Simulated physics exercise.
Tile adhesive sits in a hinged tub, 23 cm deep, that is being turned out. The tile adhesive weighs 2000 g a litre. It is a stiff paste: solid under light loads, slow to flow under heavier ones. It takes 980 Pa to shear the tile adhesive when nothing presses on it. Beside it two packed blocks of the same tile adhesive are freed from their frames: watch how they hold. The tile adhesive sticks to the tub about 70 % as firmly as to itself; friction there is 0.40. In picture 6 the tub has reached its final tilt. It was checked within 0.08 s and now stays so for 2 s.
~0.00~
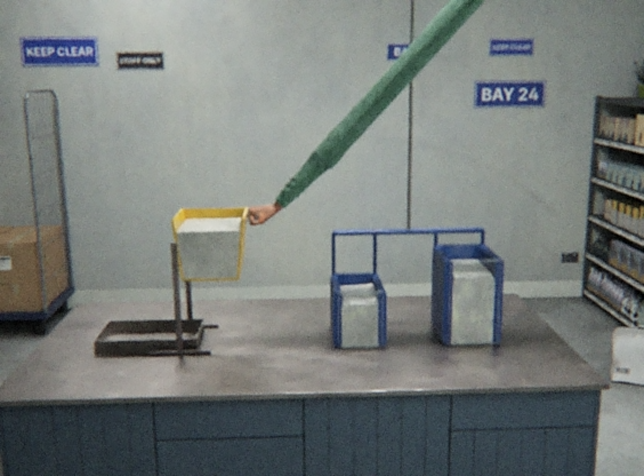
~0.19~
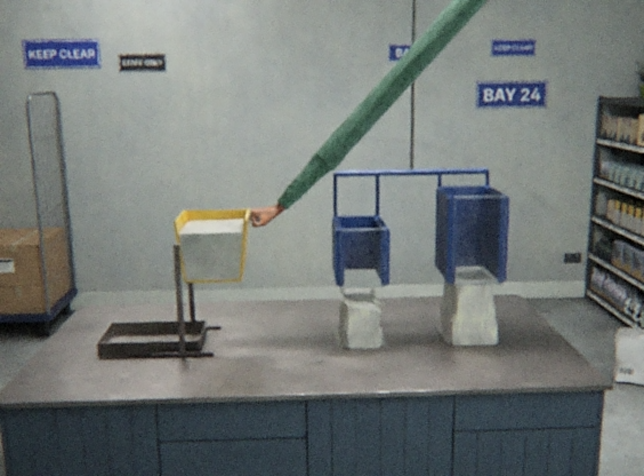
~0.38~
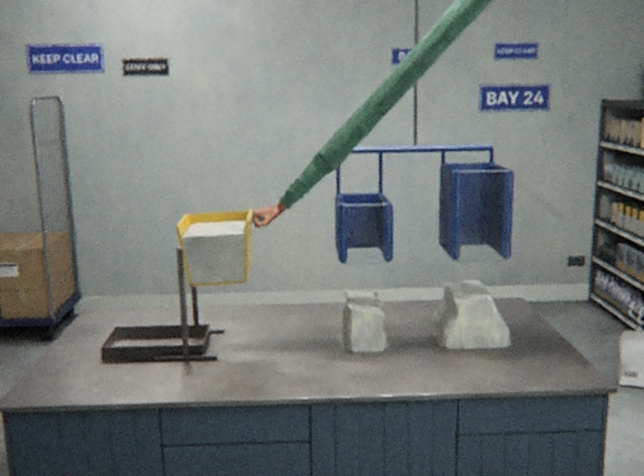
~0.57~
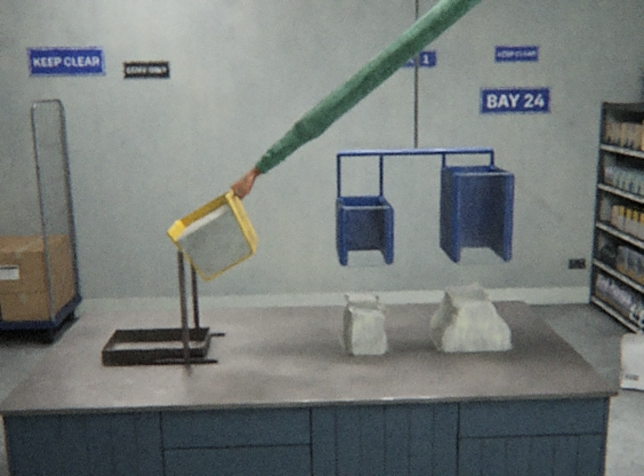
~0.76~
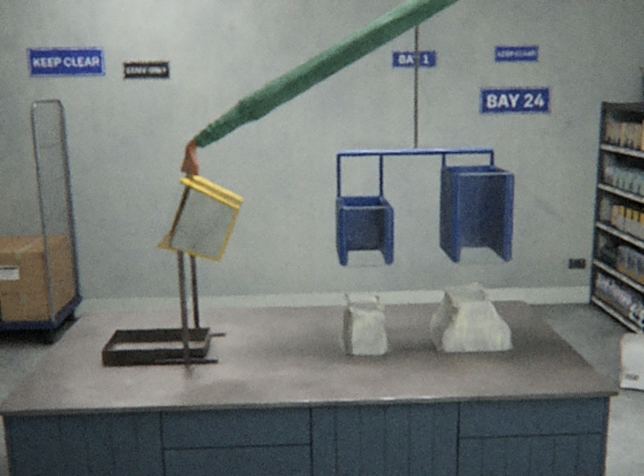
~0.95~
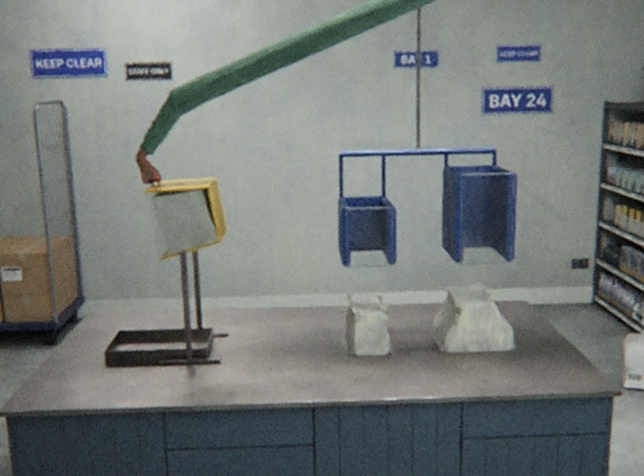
A long green-sleeved arm reaches down from the top over a grey counter with blue panels, seen from the front and slightly above in a storeroom with blue signs. A yellow-edged tub of pale grey material sits left on a dark stand, and two blue box moulds rise off pale blocks at right, the larger block slumping wider. The hand then swings the tub leftward onto its side, the view barely shifting.
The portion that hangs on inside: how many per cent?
About 33 %.
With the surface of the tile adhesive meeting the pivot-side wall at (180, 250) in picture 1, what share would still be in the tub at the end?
It would be near 50 %.
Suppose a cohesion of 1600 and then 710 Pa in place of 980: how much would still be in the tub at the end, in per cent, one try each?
In turn about 0 %, 30 %.
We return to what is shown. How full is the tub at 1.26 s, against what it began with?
Near 45 %.
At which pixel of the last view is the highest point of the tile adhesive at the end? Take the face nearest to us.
Near (189, 226).
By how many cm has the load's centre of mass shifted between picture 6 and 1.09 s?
About 6 cm.
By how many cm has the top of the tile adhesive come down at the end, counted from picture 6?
About 14 cm.
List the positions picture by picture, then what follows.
The first frame shows handle-side rim at (242, 220), tilt 0 degrees; crest of the tile adhesive at (231, 230); block heights 19 cm, 29 cm (left to right).
The second frame shows handle-side rim at (244, 221), tilt 0 degrees; crest of the tile adhesive at (233, 232); block heights 19 cm, 27 cm (left to right).
The third frame shows handle-side rim at (246, 222), tilt 3 degrees; crest of the tile adhesive at (242, 233); block heights 19 cm, 22 cm (left to right).
The fourth frame shows handle-side rim at (226, 199), tilt 30 degrees; crest of the tile adhesive at (228, 211); block heights 19 cm, 21 cm (left to right).
The fifth frame shows handle-side rim at (180, 182), tilt 68 degrees; crest of the tile adhesive at (190, 190); block heights 19 cm, 21 cm (left to right).
The sixth frame shows handle-side rim at (146, 193), tilt 99 degrees; crest of the tile adhesive at (197, 191); block heights 19 cm, 21 cm (left to right).
After 1.09 s, the tub is at 99 degrees and holds 82 %.
After 1.26 s, the tub is at 99 degrees and holds 44 %.
After 1.43 s, the tub is at 99 degrees and holds 33 %.
After 1.60 s, the tub is at 99 degrees and holds 33 %.
After 2.95 s, the tub is at 99 degrees and holds 33 %.
